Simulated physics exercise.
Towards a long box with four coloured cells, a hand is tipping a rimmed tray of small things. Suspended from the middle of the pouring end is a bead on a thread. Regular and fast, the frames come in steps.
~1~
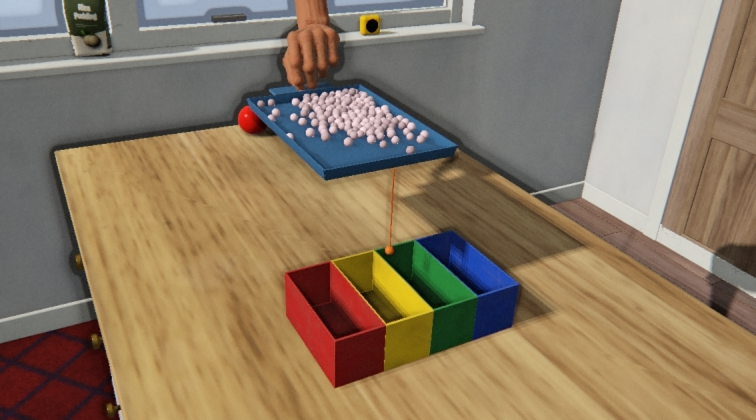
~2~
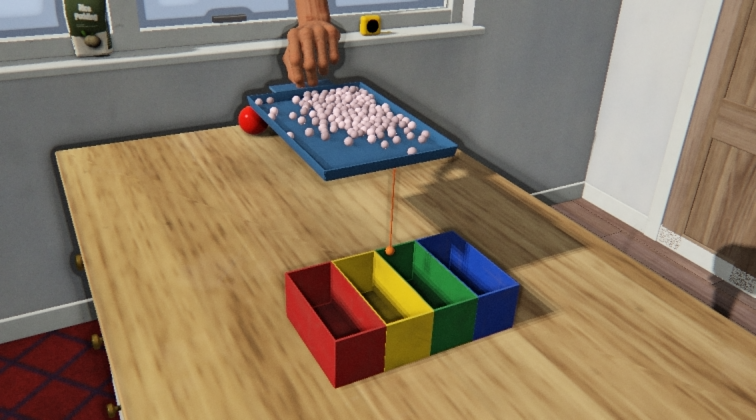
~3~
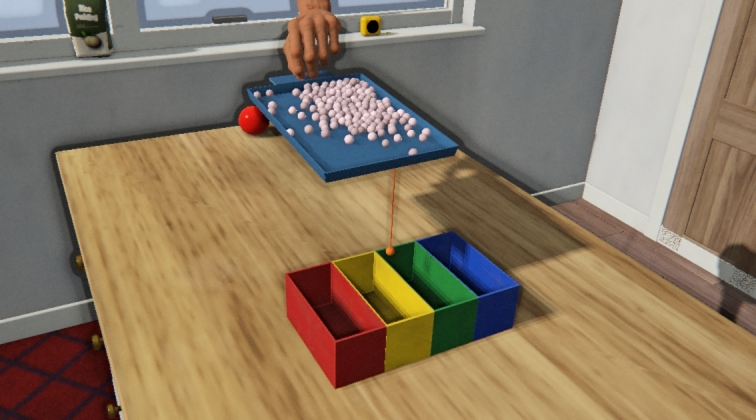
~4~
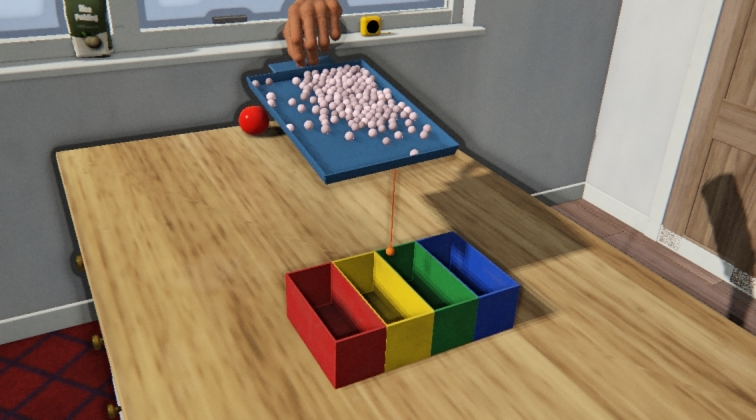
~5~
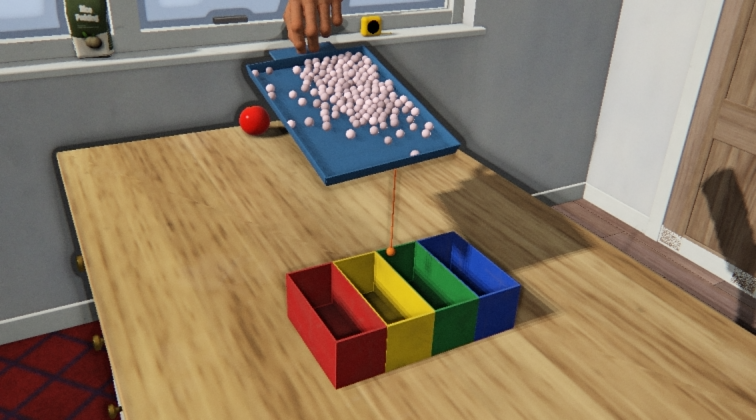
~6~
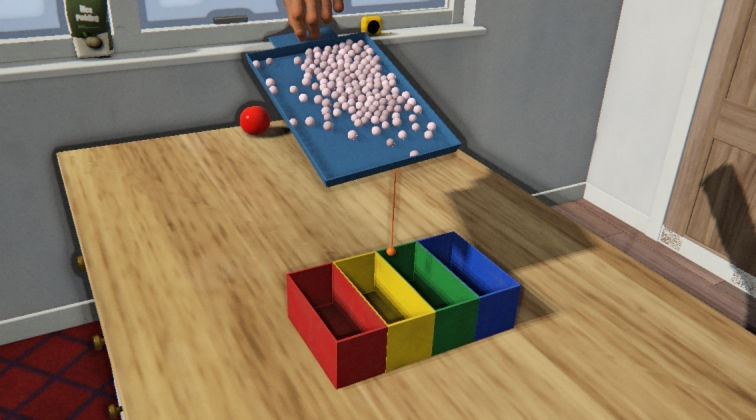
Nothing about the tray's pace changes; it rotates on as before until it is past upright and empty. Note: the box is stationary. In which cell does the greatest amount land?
In the red cell.
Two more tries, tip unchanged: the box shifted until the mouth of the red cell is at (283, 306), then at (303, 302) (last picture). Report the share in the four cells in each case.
You'd get near 90 percent first and near 90 percent next.
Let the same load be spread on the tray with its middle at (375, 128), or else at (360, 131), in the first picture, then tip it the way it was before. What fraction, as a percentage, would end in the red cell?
Around 50 then around 50 per cent.
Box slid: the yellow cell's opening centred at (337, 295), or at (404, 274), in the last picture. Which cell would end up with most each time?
The cell in yellow, then that red cell.
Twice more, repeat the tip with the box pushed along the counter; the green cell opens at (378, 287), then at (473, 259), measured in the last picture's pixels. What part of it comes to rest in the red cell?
You'd get 0 in a hundred first and 20 in a hundred after that.
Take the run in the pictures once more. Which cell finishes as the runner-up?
Second: The cell in yellow.
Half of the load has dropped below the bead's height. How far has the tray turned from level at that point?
It has tipped about 80 degrees.
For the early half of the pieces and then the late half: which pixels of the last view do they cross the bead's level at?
Roughly (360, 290) first, then roughly (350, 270).
Soon after the last picture, tray tipped steeply; about half on the tray; about a quarter in the red cell; a small part in the yellow cell; a stray few in the green cell; a stray few in the blue cell; a small part falling or outside the box.
A little later, tray tipped right over; a small part on the tray; about a third in the red cell; about a quarter in the yellow cell; a small part in the green cell; a stray few in the blue cell; about a quarter falling or outside the box.
Later still, tray tipped past a quarter turn; about half in the red cell; about a third in the yellow cell; a small part in the green cell; a stray few in the blue cell; a small part falling or outside the box.
At rest, tray tipped past a quarter turn; about half in the red cell; about a third in the yellow cell; a small part in the green cell; a stray few in the blue cell; a small part outside the box.
